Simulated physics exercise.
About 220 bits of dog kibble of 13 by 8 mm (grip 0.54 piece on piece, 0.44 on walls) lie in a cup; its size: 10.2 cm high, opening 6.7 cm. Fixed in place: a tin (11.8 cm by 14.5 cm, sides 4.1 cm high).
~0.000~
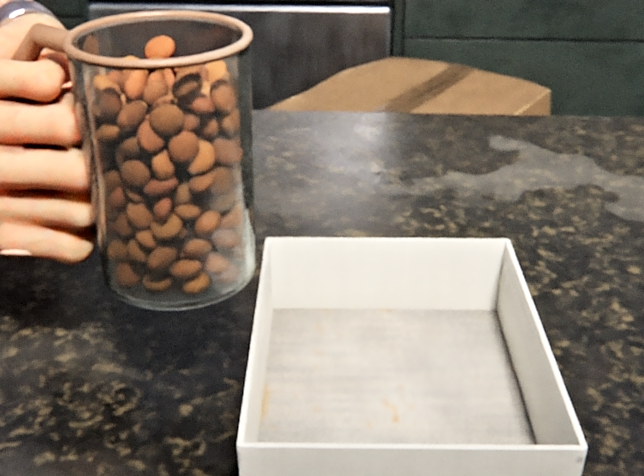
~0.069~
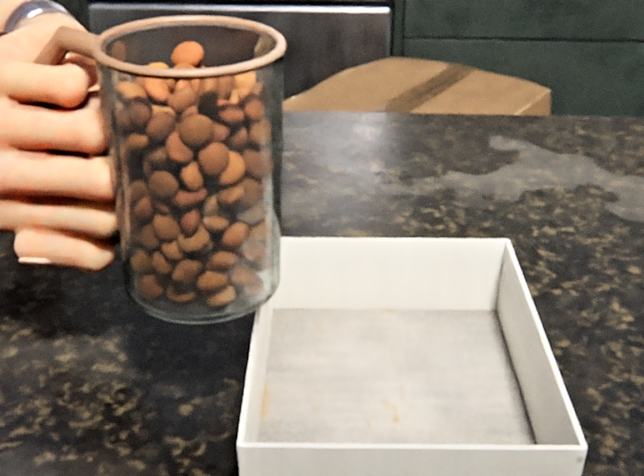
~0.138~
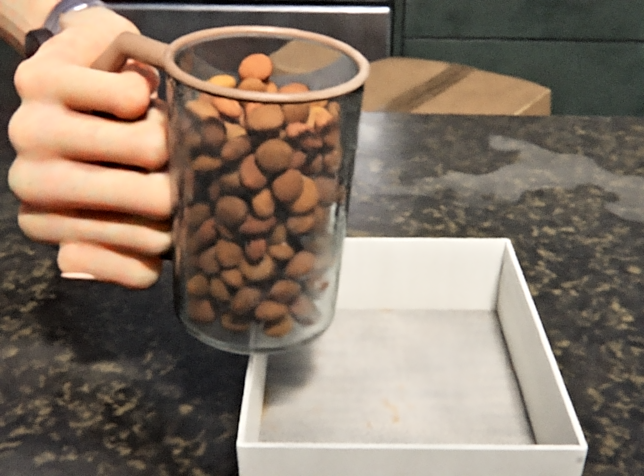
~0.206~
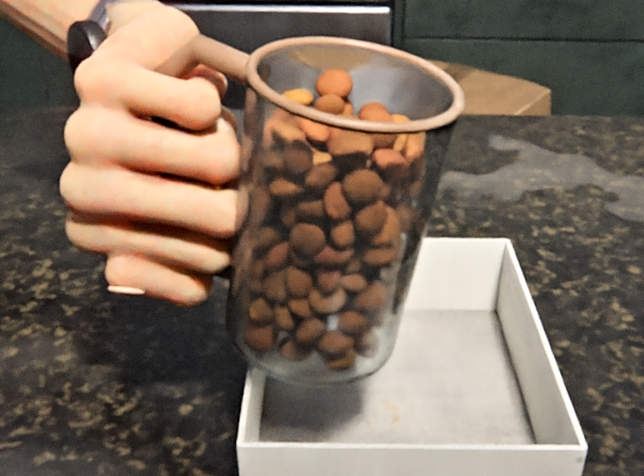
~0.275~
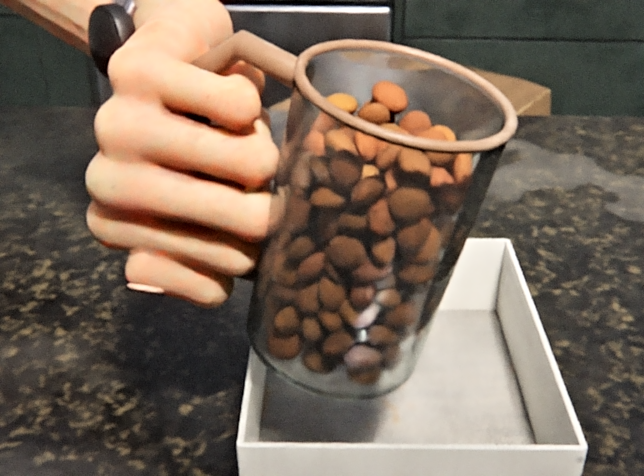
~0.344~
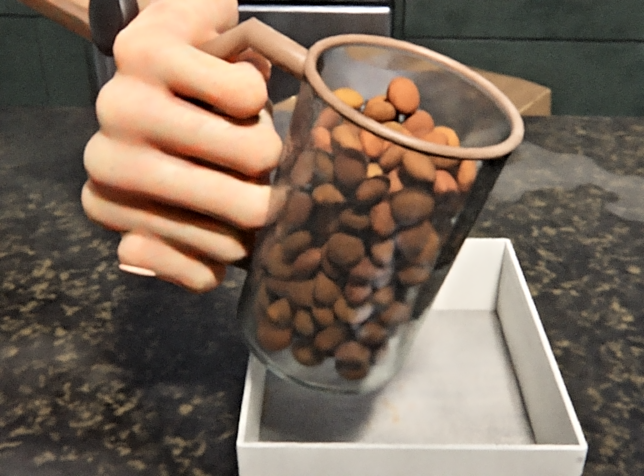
At the start, a hand holds a clear cup of brown kibble upright by its handle, to the left of an empty white tray on a dark speckled counter. The hand carries the cup right until it is partly over the tray, leaning it gradually rightward, then tilts it further in place.
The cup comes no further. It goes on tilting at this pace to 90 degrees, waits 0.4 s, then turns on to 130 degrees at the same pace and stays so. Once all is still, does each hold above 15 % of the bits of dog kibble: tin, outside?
In the tin: Over; outside everything: Over.
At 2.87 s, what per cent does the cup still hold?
Some 0 per cent of the load.
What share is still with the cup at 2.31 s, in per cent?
Roughly 90 per cent.
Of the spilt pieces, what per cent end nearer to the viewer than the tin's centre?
About 90 per cent.
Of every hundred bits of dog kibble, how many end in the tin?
Some 55 per cent.
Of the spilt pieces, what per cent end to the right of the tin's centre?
Some 100 per cent.
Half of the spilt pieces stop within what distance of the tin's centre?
About 14 cm.
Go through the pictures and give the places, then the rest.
The first picture shows cup at (165, 106); tilt 0 degrees; moved 0.0 cm; lip at (236, 47); top of the load at (168, 71); tin at (397, 324).
The second picture shows cup at (194, 117); tilt 1 degrees; moved 1.6 cm; lip at (271, 57); top of the load at (217, 79).
The third picture shows cup at (263, 143); tilt 5 degrees; moved 5.1 cm; low side right; lip at (357, 82); top of the load at (296, 99).
The fourth picture shows cup at (339, 171); tilt 9 degrees; moved 8.6 cm; low side right; lip at (454, 111); top of the load at (373, 119).
The fifth picture shows cup at (378, 184); tilt 13 degrees; moved 10.2 cm; low side right; lip at (507, 130); top of the load at (342, 126).
The sixth picture shows cup at (379, 184); tilt 18 degrees; moved 10.2 cm; low side right; lip at (514, 139); top of the load at (345, 120); tin at (397, 324). It turns about 65 degrees a second.
After 1.10 s, tilt 65 degrees; cup 100 %; middle of all pieces near (344, 187).
After 1.73 s, tilt 90 degrees; cup 95 %, tin 5 %; middle of all pieces near (370, 192).
Then, at 2.31 s, tilt 108 degrees; cup 90 %, tin 5 %, outside 5 %; middle of all pieces near (395, 202).
Then, at 2.87 s, tilt 130 degrees; tin 60 %, outside 40 %.
In the end, at 3.5 s, cup 0 %, tin 55 %, outside 45 %.
